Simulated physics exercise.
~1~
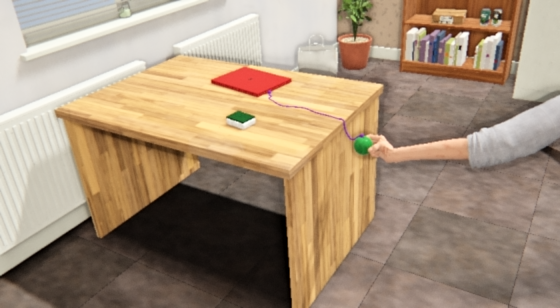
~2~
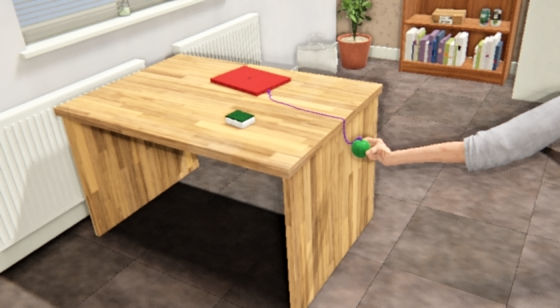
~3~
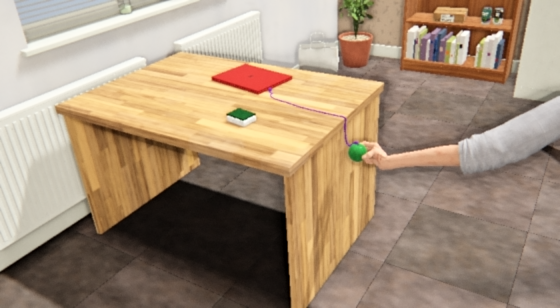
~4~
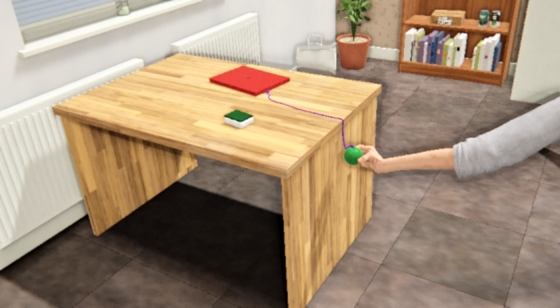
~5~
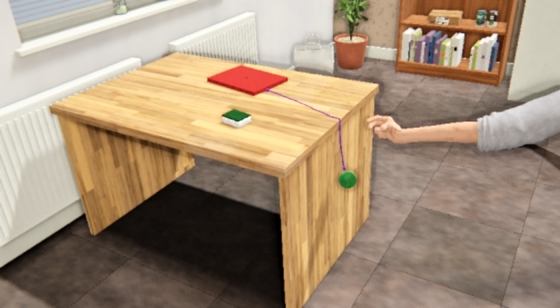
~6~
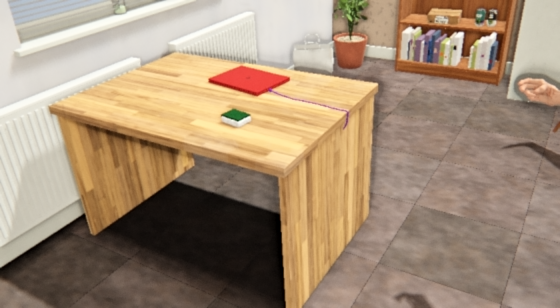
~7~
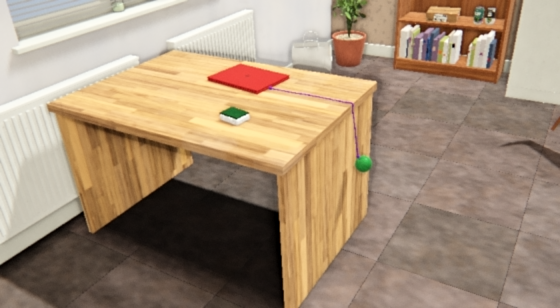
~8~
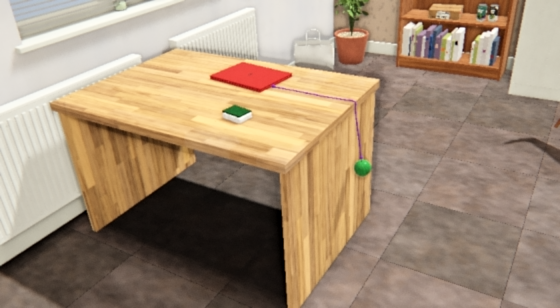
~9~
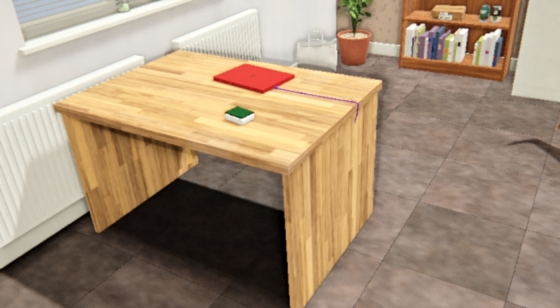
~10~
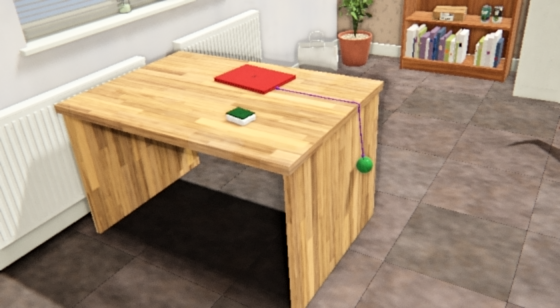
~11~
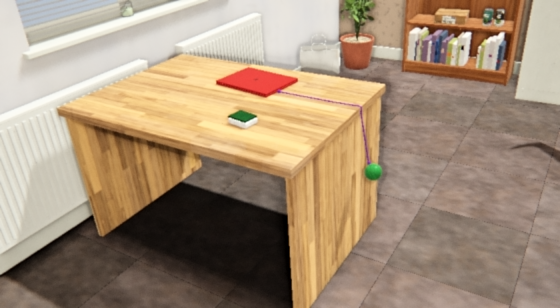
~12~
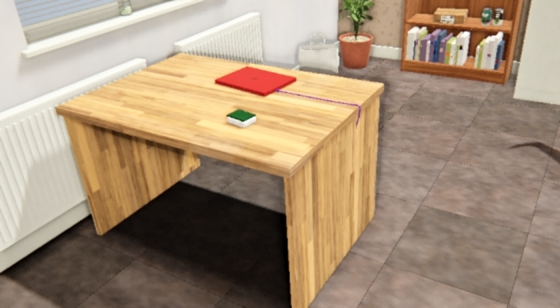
A hand at the right holds a small green apple beside a wooden desk, seen from slightly above in a room with grey floor tiles, white radiators and a bookshelf. A thin purplish lace runs from the apple over the desk's right edge to a flat red laptop, with a green and white sponge nearby. The hand lowers the apple slightly, lets go and draws away. The apple drops and swings at the edge, slipping in and out of sight. It remains hanging above the floor, finally out of view, while the laptop and sponge stay on top.
